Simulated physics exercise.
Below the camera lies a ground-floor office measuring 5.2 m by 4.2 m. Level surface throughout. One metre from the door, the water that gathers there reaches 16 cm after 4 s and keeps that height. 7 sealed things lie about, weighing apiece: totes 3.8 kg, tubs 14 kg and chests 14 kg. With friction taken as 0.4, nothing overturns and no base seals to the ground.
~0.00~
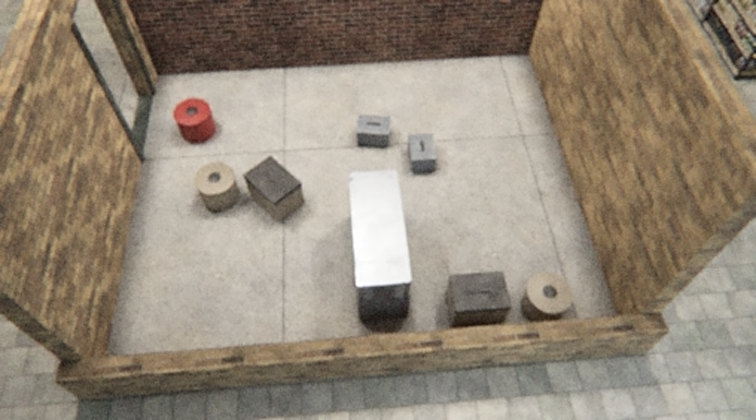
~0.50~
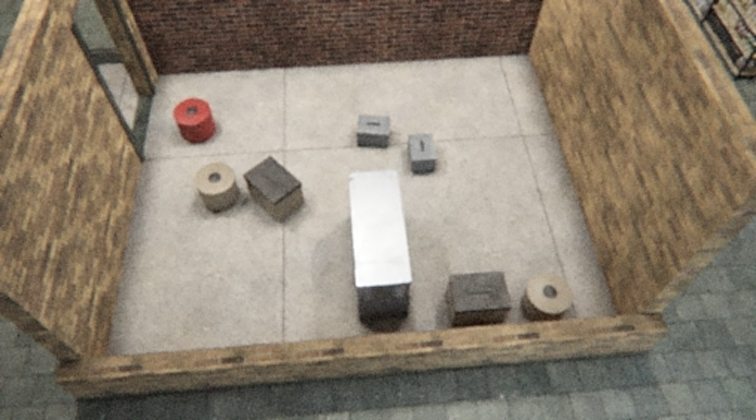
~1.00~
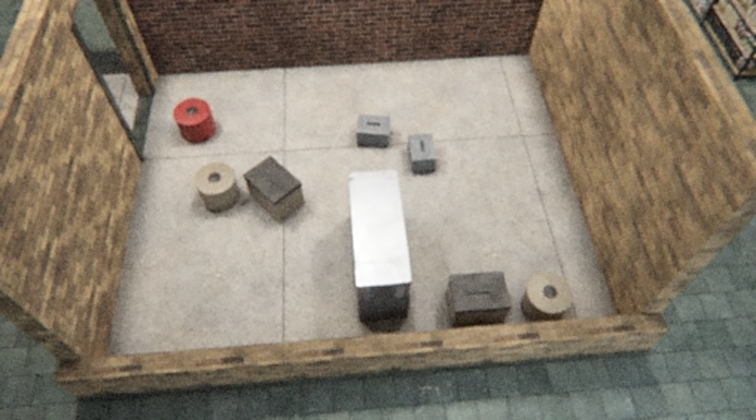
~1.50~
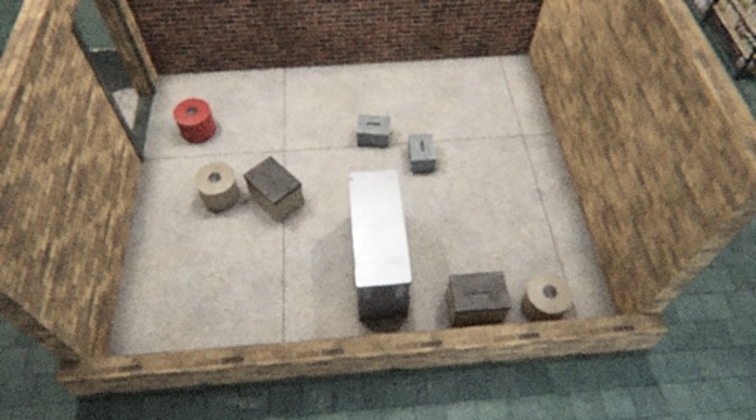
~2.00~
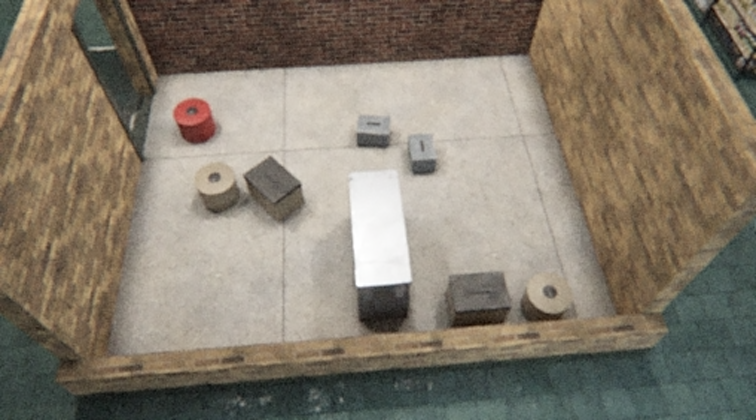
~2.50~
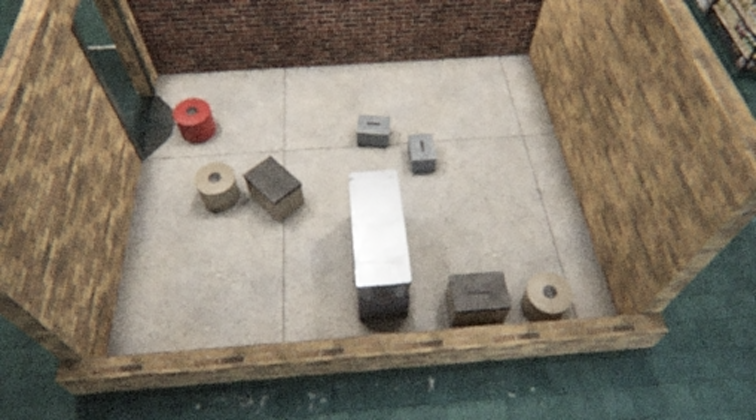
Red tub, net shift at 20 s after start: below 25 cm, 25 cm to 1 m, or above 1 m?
Prediction: It relocates a long stretch.
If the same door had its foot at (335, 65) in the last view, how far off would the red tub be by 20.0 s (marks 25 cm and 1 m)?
The red tub would stay roughly in place.
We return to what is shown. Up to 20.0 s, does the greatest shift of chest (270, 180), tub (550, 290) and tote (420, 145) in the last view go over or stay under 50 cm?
Order as asked: Below, beyond, beyond.
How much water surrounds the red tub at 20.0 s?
About 8 cm.
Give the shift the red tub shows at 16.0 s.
Displacement by then near 140 cm.
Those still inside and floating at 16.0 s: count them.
I get 4.
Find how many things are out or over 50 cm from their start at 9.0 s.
The answer is 2.
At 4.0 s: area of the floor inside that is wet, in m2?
My estimate is roughly 2.5 m2.
After 4.0 s the red tub is near (196, 111), 0.1 m from its start, aground; 0 afloat.
After 9.0 s the red tub is near (248, 113), 0.7 m from its start, aground; 0 afloat.
After 16.0 s the red tub is near (300, 113), 1.3 m from its start, aground; 4 afloat.
After 20.0 s the red tub is near (317, 131), 1.6 m from its start, afloat; 5 afloat.
